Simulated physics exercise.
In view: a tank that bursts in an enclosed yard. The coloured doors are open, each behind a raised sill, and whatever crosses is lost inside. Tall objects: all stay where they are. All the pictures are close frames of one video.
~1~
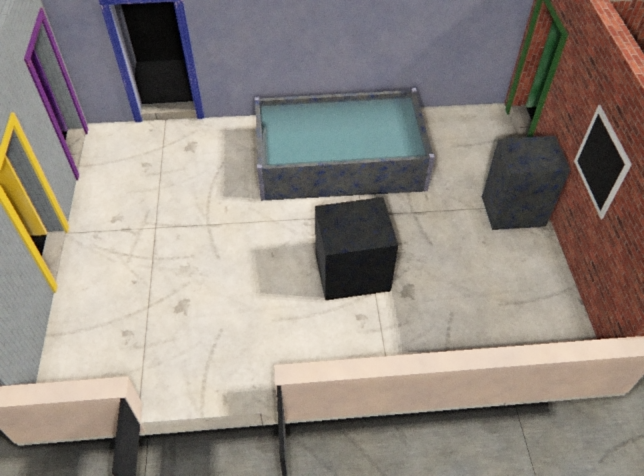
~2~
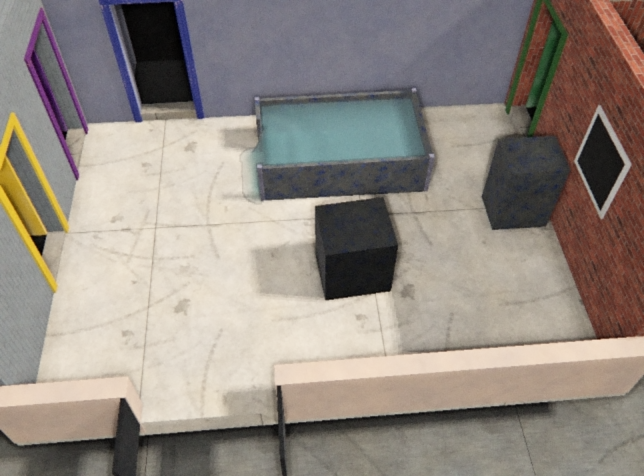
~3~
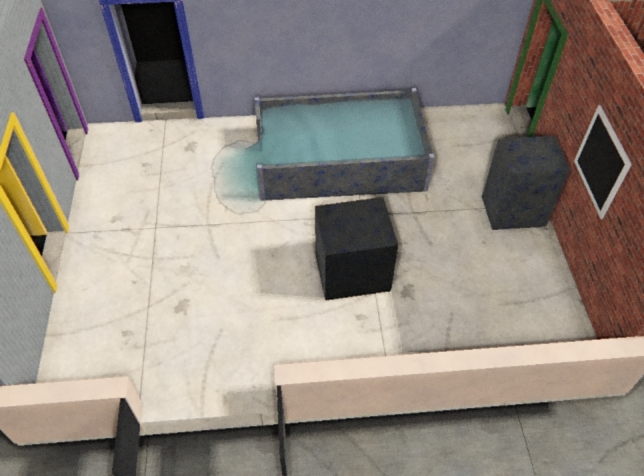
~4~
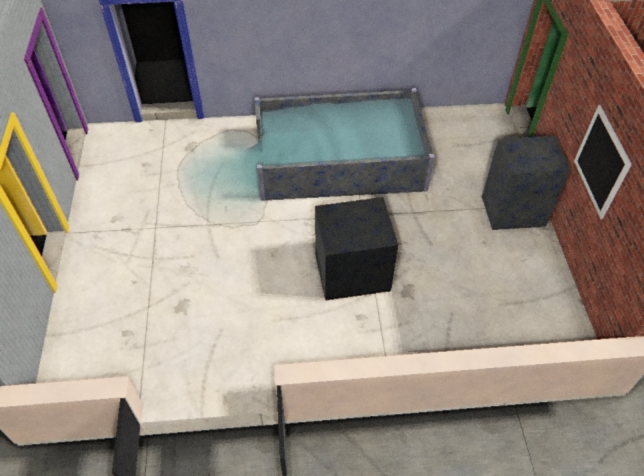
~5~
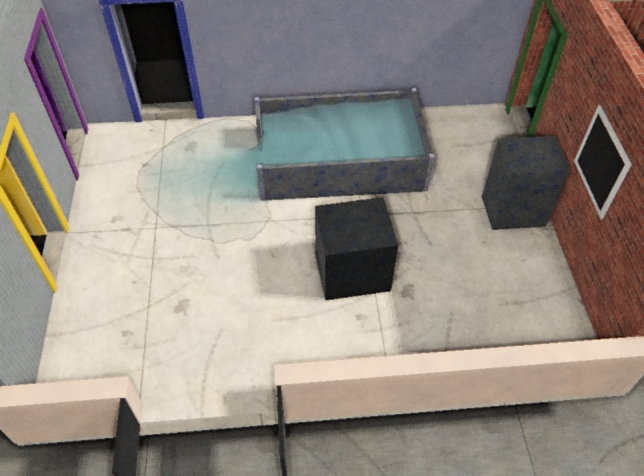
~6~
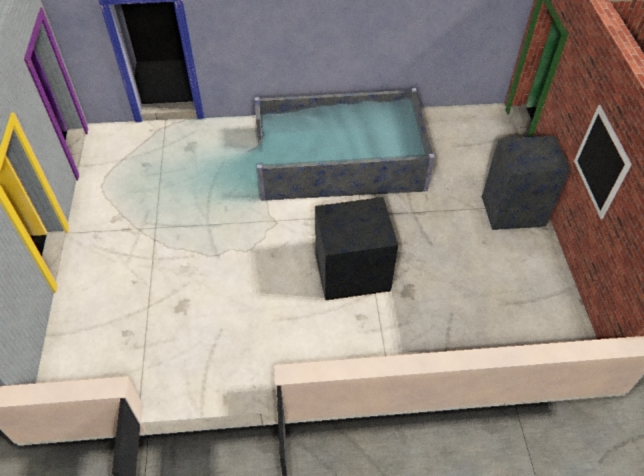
The clip shows a walled yard with coloured open doorways, dark blocks and a rectangular tank of still blue-green water; water then pours from the tank's left end and spreads leftward across the pale floor in a widening, thinning puddle.
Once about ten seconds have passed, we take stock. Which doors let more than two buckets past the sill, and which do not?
Outcome: The purple door tips over the cap there, the green door stays at or under the cap there, the yellow door tips over the cap there, the blue door stays at or under the cap there.
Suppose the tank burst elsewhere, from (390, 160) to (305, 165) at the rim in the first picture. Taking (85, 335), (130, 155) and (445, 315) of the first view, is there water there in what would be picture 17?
Going in your order, I'd say drenched, then still bare, then drenched.
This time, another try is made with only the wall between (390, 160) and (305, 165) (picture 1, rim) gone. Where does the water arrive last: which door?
That's the blue-painted one.
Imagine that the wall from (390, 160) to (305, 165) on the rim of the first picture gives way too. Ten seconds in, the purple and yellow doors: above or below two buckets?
The purple one falls short; the yellow one exceeds the limit.
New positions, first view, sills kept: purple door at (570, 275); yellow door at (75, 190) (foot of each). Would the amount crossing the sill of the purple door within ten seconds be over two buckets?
My reading: The purple door is under.
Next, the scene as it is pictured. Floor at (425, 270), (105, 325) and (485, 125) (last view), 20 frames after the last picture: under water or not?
The three points read clear, soaked through and clear.
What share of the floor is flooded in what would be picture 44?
Estimated share: Around 65 %.
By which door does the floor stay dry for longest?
The green one.
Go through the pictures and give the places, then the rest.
In the first picture, still water in the tank at (341, 131).
In the second picture, water pours out at (263, 166) and has run to (251, 151).
In the third picture, water pours out at (263, 167) and has run to (224, 153).
In the fourth picture, water pours out at (263, 167) and has run to (185, 165).
In the fifth picture, the front is at (146, 170), out from the gap at (263, 167).
In the sixth picture, water pours out at (263, 167) and has run to (111, 192).
A moment on, water covers 30 % of the floor; the purple door under two buckets in, the green door not reached, the yellow door wet at the sill, nothing in, the blue door wet at the sill, nothing in.
Next, water covers 35 % of the floor; the purple door under two buckets in, the green door not reached, the yellow door over two buckets in, the blue door wet at the sill, nothing in.
Then, water covers 40 % of the floor; the purple door over two buckets in, the green door not reached, the yellow door far over two buckets in, the blue door wet at the sill, nothing in.
Later, water covers 65 % of the floor; the purple door over two buckets in, the green door not reached, the yellow door far over two buckets in, the blue door wet at the sill, nothing in.
In the end, water covers 85 % of the floor; the purple door over two buckets in, the green door wet at the sill, nothing in, the yellow door far over two buckets in, the blue door wet at the sill, nothing in.
